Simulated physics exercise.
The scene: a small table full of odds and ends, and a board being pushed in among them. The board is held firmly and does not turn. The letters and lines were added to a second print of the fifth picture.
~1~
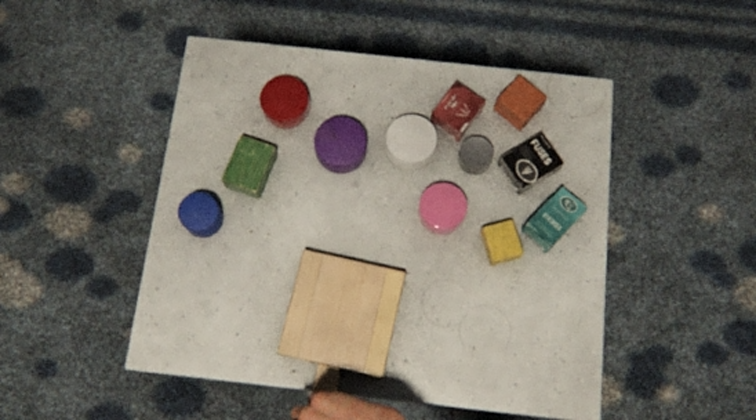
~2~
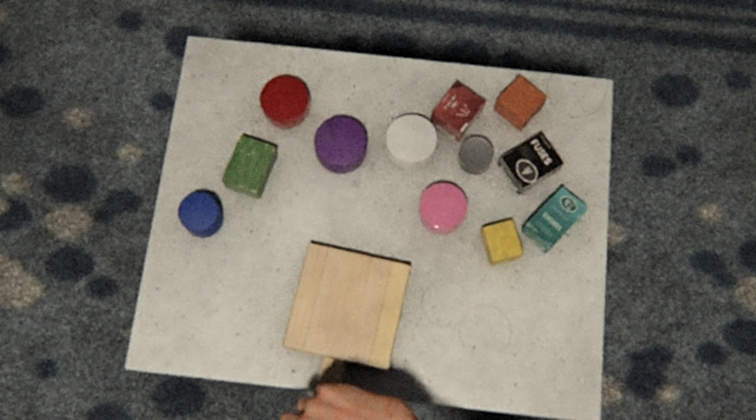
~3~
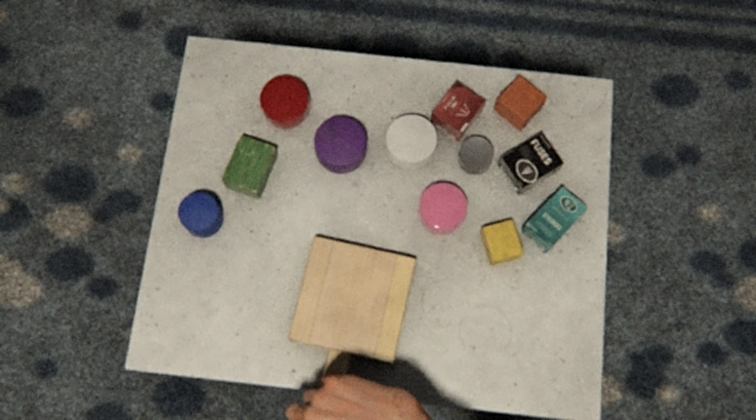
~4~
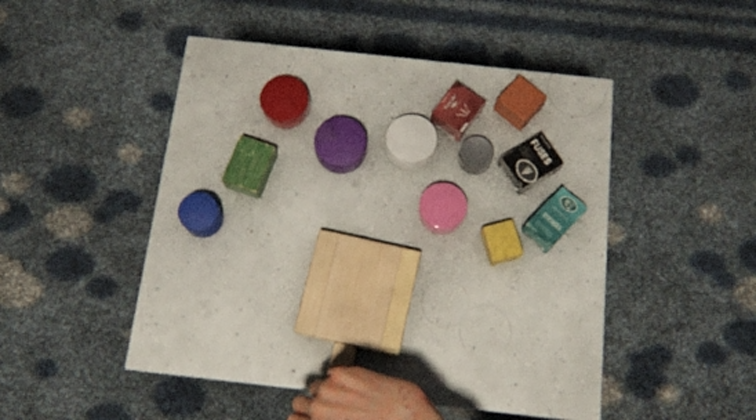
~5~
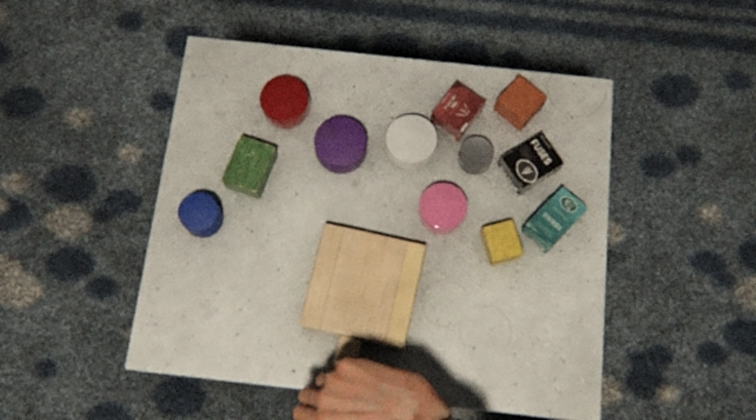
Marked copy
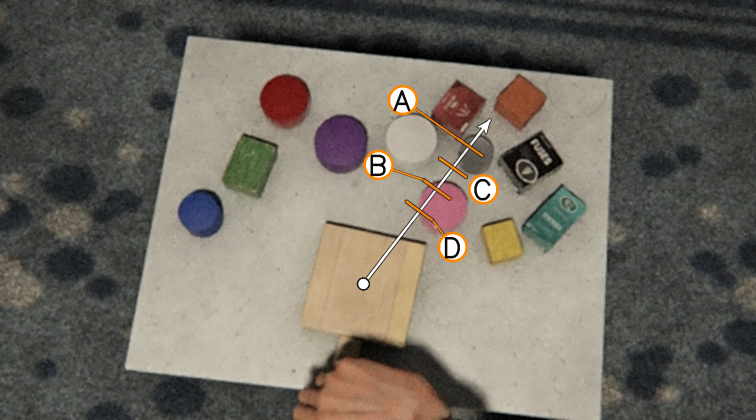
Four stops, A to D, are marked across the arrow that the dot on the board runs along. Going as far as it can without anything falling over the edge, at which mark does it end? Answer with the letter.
It can go as far as C.
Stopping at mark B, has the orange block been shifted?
Yes.
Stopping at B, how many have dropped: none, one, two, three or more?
The count is none.
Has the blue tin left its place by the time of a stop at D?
No.
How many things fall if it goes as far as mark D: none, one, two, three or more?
In all, none.
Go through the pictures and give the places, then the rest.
In the first picture, orange block (520, 103); green block (250, 167); yellow block (502, 243).
In the second picture, board (348, 305); black box (530, 164).
In the third picture, board (353, 298); grey tub (475, 156).
In the fourth picture, board (358, 291); red pot (285, 103).
In the fifth picture, board (363, 284); turquoise box (554, 220); pink pot (443, 209); purple tin (341, 145).
On the marked copy, A at (469, 146); B at (436, 189); C at (453, 168); D at (420, 211); the arrow from (363, 284) to (490, 120); the white dot at (363, 284).
Following C. Soon after the start, board (397, 243); grey tub (478, 152); pink pot (453, 180).
Later, board (430, 200); orange block (530, 97); red packet (455, 89).
In the end, board (452, 172); red packet (462, 66); grey tub (507, 85); nothing has fallen.
As for the rest, A drops the grey tub and red packet; B is safe but short; D is safe but short.
